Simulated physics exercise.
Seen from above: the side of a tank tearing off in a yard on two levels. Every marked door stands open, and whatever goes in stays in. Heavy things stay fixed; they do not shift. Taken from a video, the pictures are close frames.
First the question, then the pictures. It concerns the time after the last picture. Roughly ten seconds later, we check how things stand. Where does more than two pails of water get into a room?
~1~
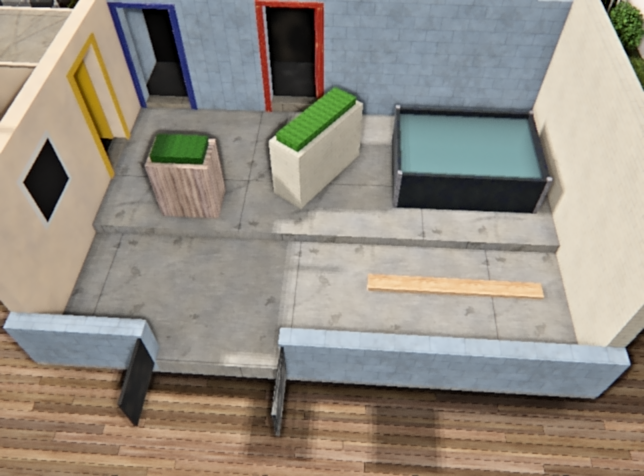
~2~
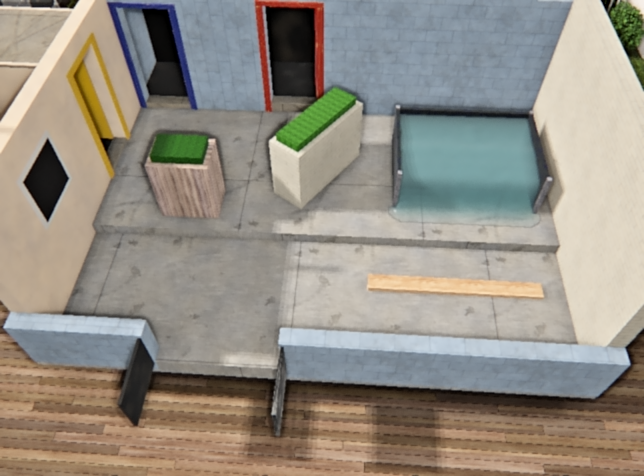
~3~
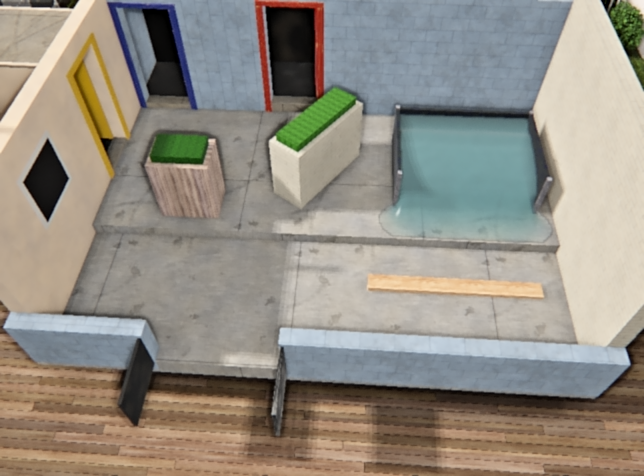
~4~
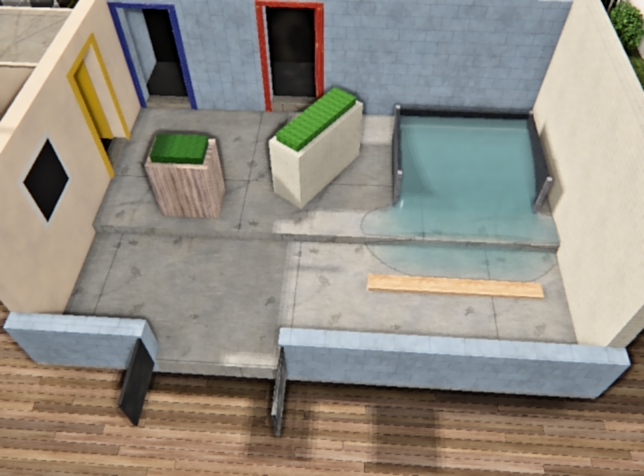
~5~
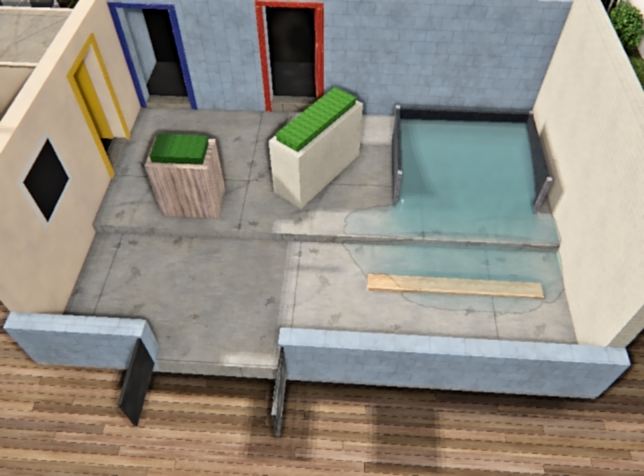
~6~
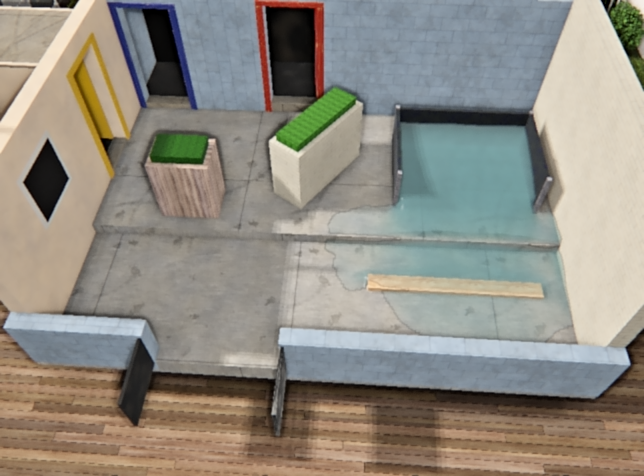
The yellow door will let through no more than two buckets, the blue door will let through no more than two buckets, the red door will let through no more than two buckets.
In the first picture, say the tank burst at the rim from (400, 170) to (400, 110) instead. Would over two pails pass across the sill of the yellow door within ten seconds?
In that case yellow ends up above.
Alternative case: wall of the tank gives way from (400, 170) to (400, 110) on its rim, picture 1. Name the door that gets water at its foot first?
I'd say the door marked red.
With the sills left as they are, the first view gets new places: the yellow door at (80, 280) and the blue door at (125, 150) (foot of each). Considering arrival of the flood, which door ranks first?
My answer is the door marked yellow.
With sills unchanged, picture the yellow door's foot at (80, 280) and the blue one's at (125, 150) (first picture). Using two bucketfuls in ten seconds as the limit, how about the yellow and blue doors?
In my view, the yellow one tops the limit, while the blue one doesn't reach the mark.
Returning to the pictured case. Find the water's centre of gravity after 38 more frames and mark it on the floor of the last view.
Near pixel (295, 284).
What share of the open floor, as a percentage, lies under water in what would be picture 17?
It should be close to 40 %.
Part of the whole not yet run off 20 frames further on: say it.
Roughly 96 percent.
A moment on, water covers 30 % of the floor; the yellow door not reached, the blue door not reached, the red door not reached.
Next, water covers 40 % of the floor; the yellow door not reached, the blue door not reached, the red door not reached.
Then, water covers 55 % of the floor; the yellow door not reached, the blue door not reached, the red door not reached.
Later, water covers 55 % of the floor; the yellow door wet at the sill, nothing in, the blue door not reached, the red door not reached.
In the end, water covers 55 % of the floor; the yellow door wet at the sill, nothing in, the blue door wet at the sill, nothing in, the red door not reached.
